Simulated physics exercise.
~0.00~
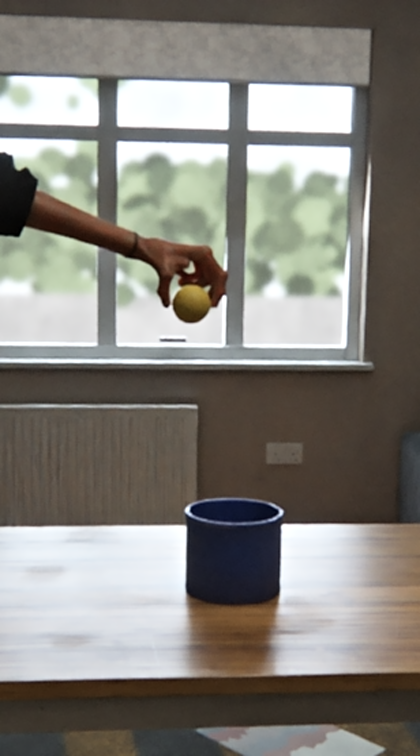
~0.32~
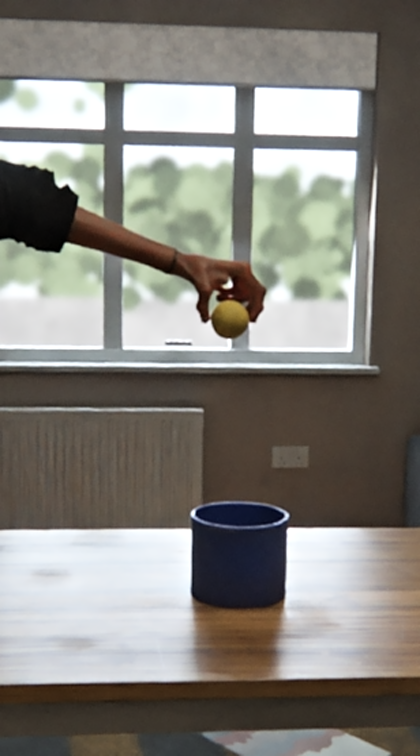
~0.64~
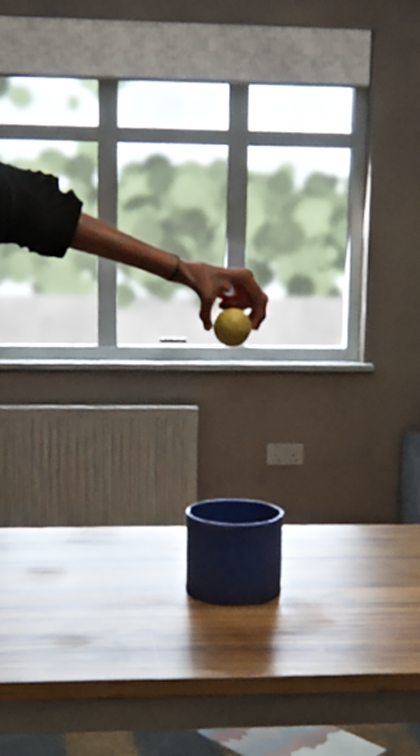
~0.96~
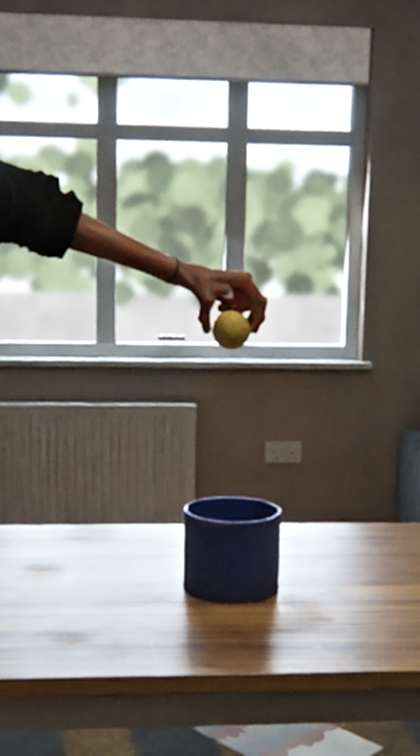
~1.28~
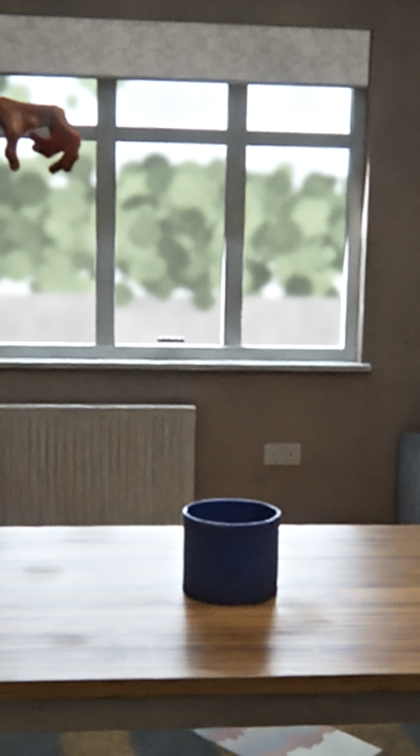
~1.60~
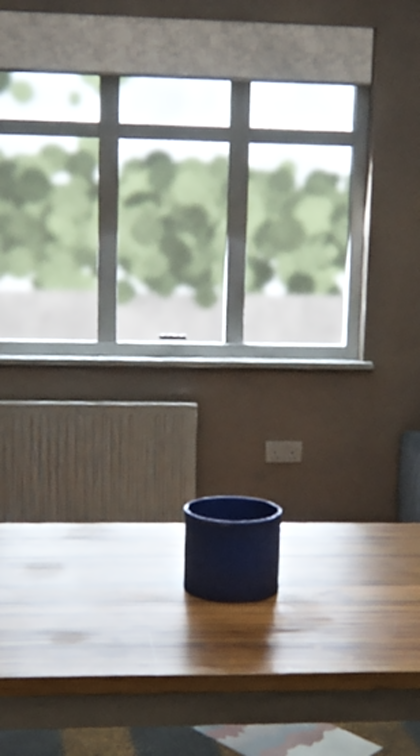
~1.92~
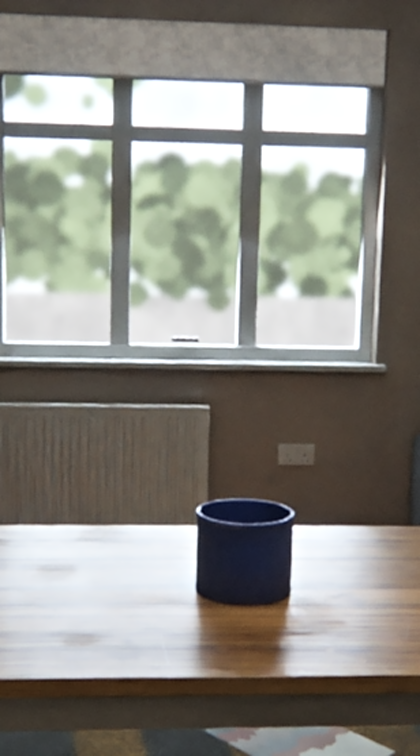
A lemon held by a hand above a blue container on a wooden table moved right and dipped slightly, then was let go and dropped inside as the hand drew back to the left, leaving the container standing there with the lemon out of sight.
